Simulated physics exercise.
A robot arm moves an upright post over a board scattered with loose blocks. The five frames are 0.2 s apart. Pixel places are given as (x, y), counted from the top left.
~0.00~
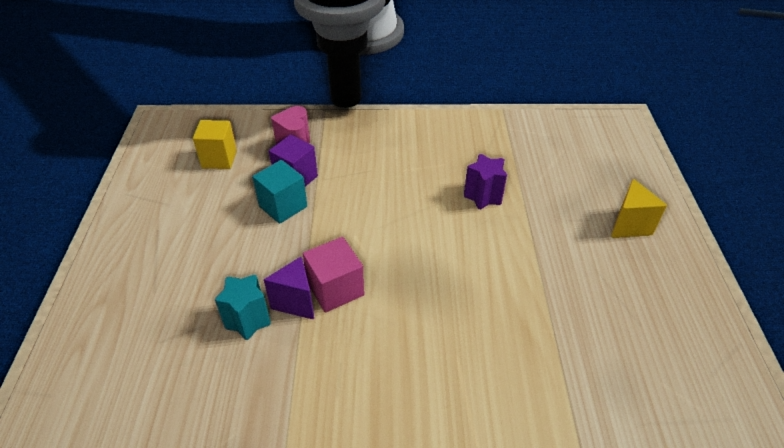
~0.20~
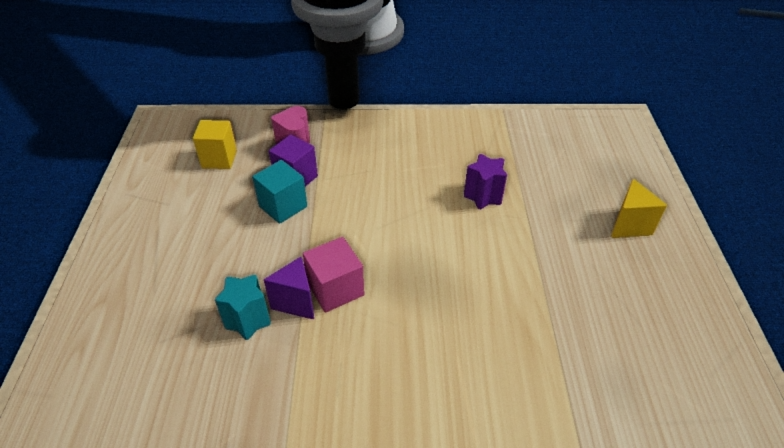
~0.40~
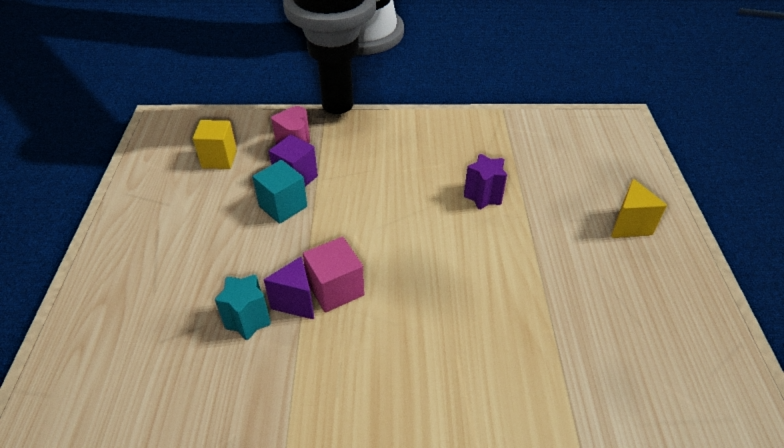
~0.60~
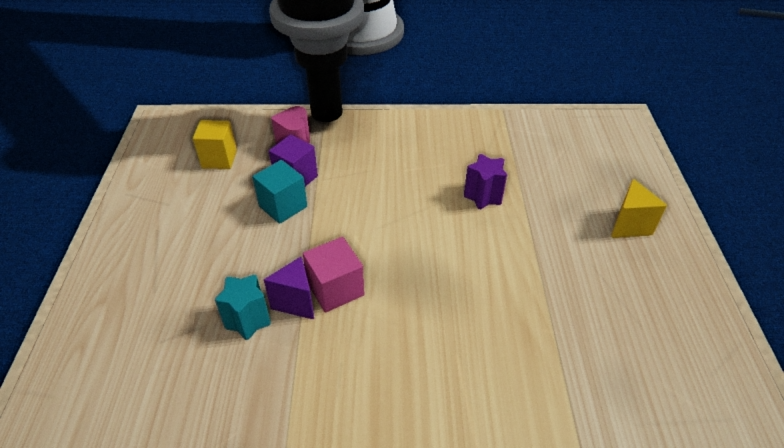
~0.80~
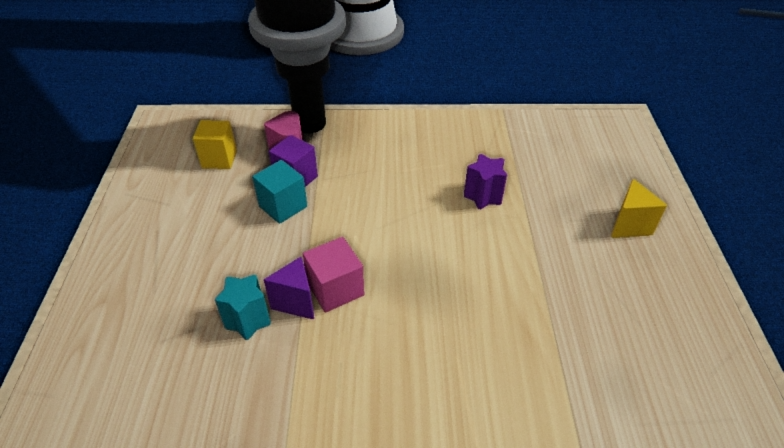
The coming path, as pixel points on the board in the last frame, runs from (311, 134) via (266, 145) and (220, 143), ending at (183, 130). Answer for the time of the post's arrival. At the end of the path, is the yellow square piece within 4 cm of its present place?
Yes, I think so.
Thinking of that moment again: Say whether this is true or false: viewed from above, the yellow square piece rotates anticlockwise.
The statement is correct.
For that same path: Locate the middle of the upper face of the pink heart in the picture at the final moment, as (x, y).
Top centre: (259, 136).
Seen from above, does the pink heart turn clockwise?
No
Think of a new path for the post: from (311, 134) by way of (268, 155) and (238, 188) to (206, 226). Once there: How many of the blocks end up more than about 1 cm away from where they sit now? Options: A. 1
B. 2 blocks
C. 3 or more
A: 1.
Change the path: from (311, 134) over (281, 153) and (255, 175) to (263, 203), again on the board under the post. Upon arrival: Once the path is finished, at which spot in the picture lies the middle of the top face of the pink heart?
It ends at (228, 188).
What follows on the original path. One third of the way, post at (263, 135); pink heart at (260, 136), turned 75° anticlockwise.
Two thirds of the way, post at (217, 133); yellow square piece at (193, 133), turned 55° anticlockwise; pink heart at (259, 136), turned 80° anticlockwise.
At the end, post at (180, 120); yellow square piece at (191, 133), turned 65° anticlockwise; pink heart at (259, 136), turned 80° anticlockwise; purple square piece unmoved.
